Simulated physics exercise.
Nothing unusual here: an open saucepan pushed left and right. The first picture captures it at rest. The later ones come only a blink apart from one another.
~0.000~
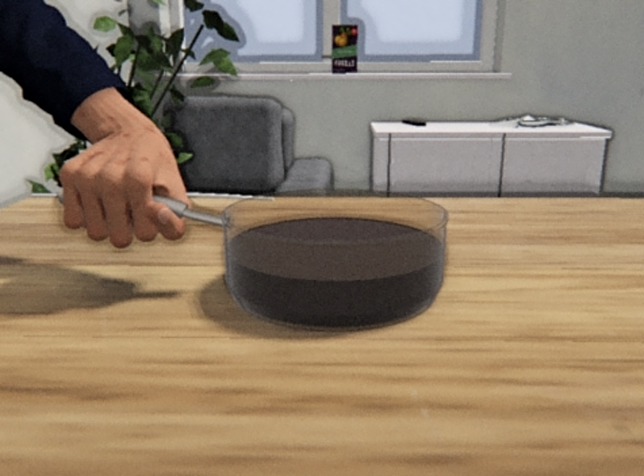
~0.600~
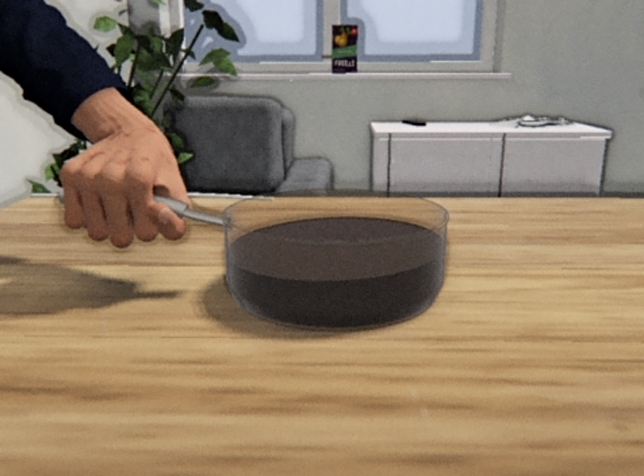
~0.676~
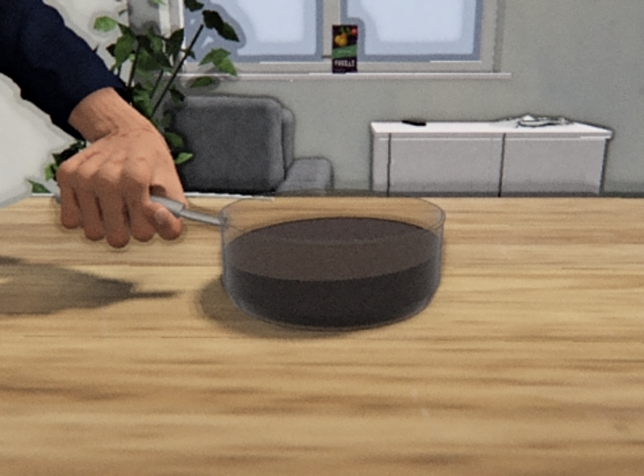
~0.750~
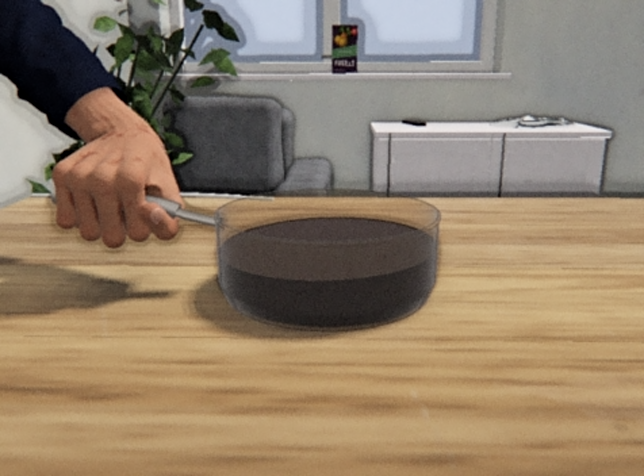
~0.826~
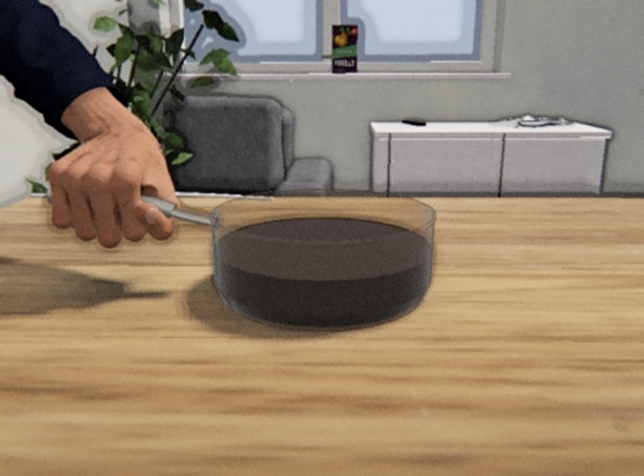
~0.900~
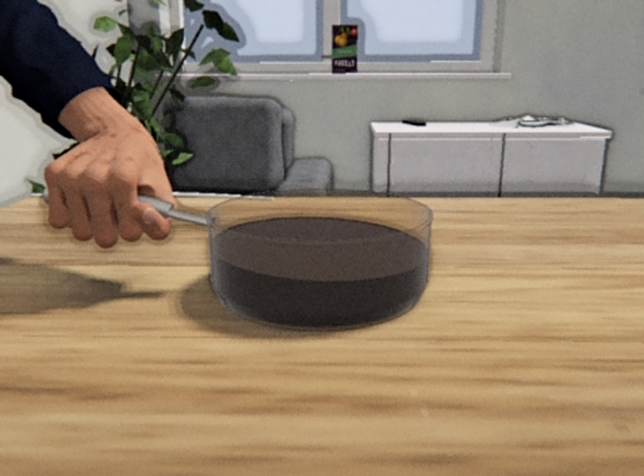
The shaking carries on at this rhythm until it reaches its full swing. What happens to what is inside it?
Liquid remains in it.
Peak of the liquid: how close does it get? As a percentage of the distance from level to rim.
Peak: Near 20 in a hundred.
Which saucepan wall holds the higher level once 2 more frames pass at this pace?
Pretty clearly on the left margin.
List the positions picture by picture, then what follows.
In the first picture, saucepan (334, 249) about half full; at rest.
In the second picture, saucepan about half full, surface at (334, 245); surface about level.
In the third picture, saucepan (331, 249) about half full; surface about level.
In the fourth picture, saucepan about half full, surface at (328, 245); surface about level.
In the fifth picture, saucepan (323, 249) about half full; surface about level.
In the sixth picture, saucepan about half full, surface at (320, 245); surface about level.
By 1.2 s, the highest wave so far stays far below the rim.
By 5.3 s, the highest wave so far stays far below the rim; nothing has left it.
